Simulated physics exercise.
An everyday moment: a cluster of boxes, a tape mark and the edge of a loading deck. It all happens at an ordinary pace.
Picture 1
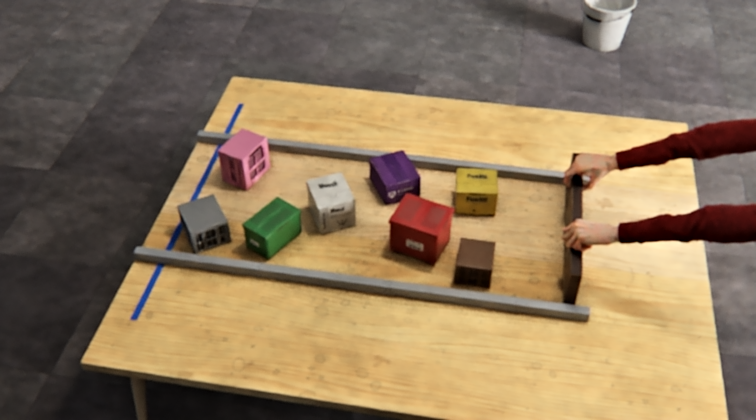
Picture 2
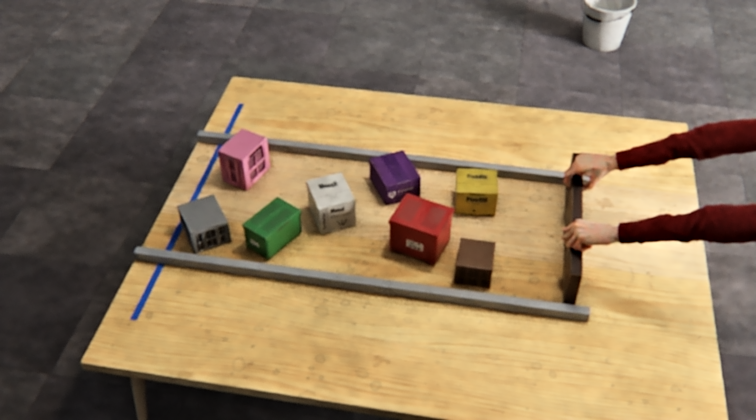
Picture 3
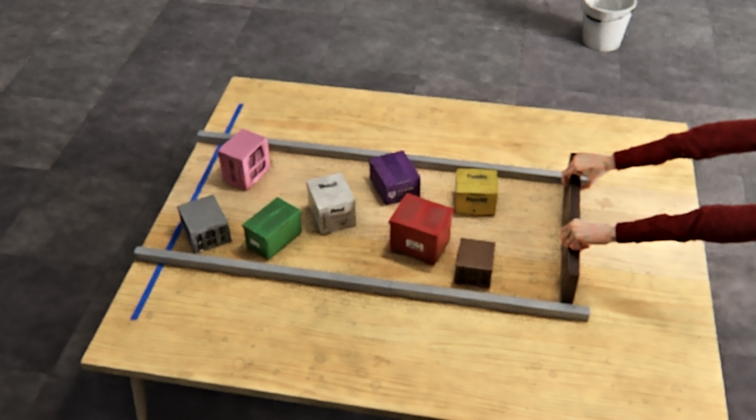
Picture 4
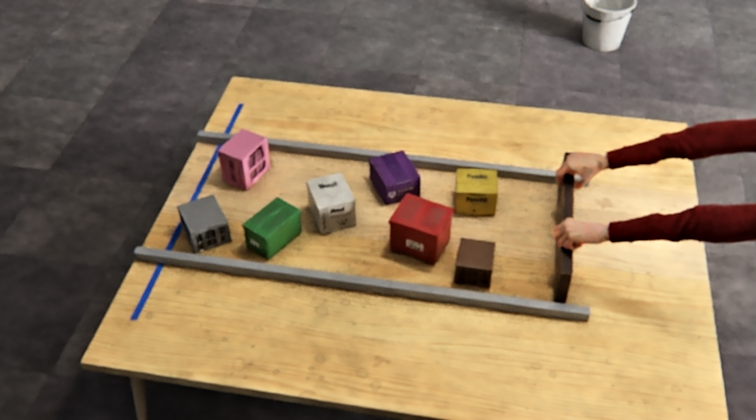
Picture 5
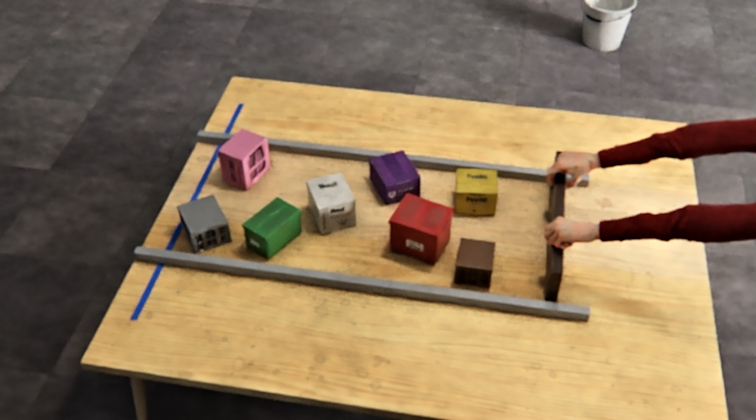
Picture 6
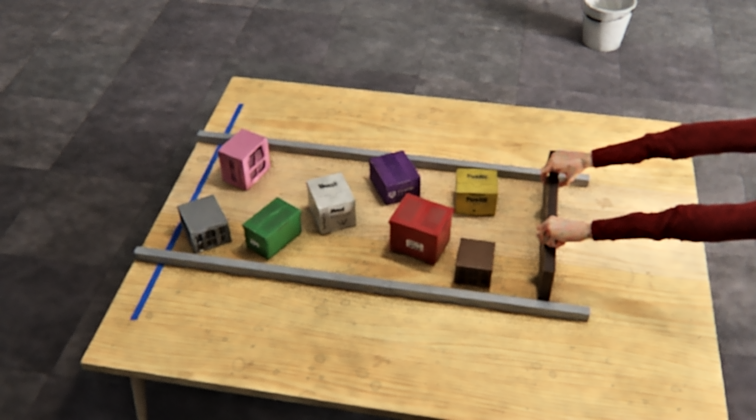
Two hands in dark red sleeves grip a dark plank at the right of a pale wooden table, seen from above at an angle, with a grey tiled floor and white bucket behind. Between two grey rails sit pink, grey, green, white, purple, red, yellow and brown boxes, with blue tape at left. The hands slide the plank slightly leftward, while the boxes and camera stay still.
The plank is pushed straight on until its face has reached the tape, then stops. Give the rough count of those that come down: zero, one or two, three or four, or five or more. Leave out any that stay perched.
As it turns out, the number that fall off is five or more.
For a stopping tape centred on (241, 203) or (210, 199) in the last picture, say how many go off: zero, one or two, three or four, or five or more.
One after another: 1 or 2; more than four.
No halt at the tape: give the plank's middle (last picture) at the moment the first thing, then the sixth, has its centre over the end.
Near (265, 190) and (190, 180).
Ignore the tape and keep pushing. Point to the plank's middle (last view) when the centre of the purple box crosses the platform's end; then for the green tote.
About (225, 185), and (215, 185) for the other.
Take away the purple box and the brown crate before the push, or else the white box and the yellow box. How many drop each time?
The counts: 4 and 3.
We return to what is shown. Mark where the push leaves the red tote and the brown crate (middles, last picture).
Near (172, 180) and (155, 228).
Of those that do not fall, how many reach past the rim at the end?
3 of them.
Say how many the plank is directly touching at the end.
It touches 3.
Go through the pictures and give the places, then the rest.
The first picture shows grey crate (204, 224); pink crate (245, 159); green tote (273, 229); plank (573, 227); tape (195, 197).
The second picture shows pink crate (245, 159); brown crate (475, 263).
The third picture shows green tote (273, 229); white box (331, 203).
The fourth picture shows grey crate (204, 224); red tote (421, 230).
The fifth picture shows pink crate (245, 159); plank (556, 225).
The sixth picture shows grey crate (204, 224); pink crate (245, 159); green tote (273, 229); plank (549, 224); tape (195, 197).
Soon after, none off yet; grey crate at rest near (204, 224); pink crate at rest near (245, 159); green tote at rest near (273, 229).
At rest, the number that fall off is five or more; fallen, purple box, white box, green tote, pink crate and grey crate.
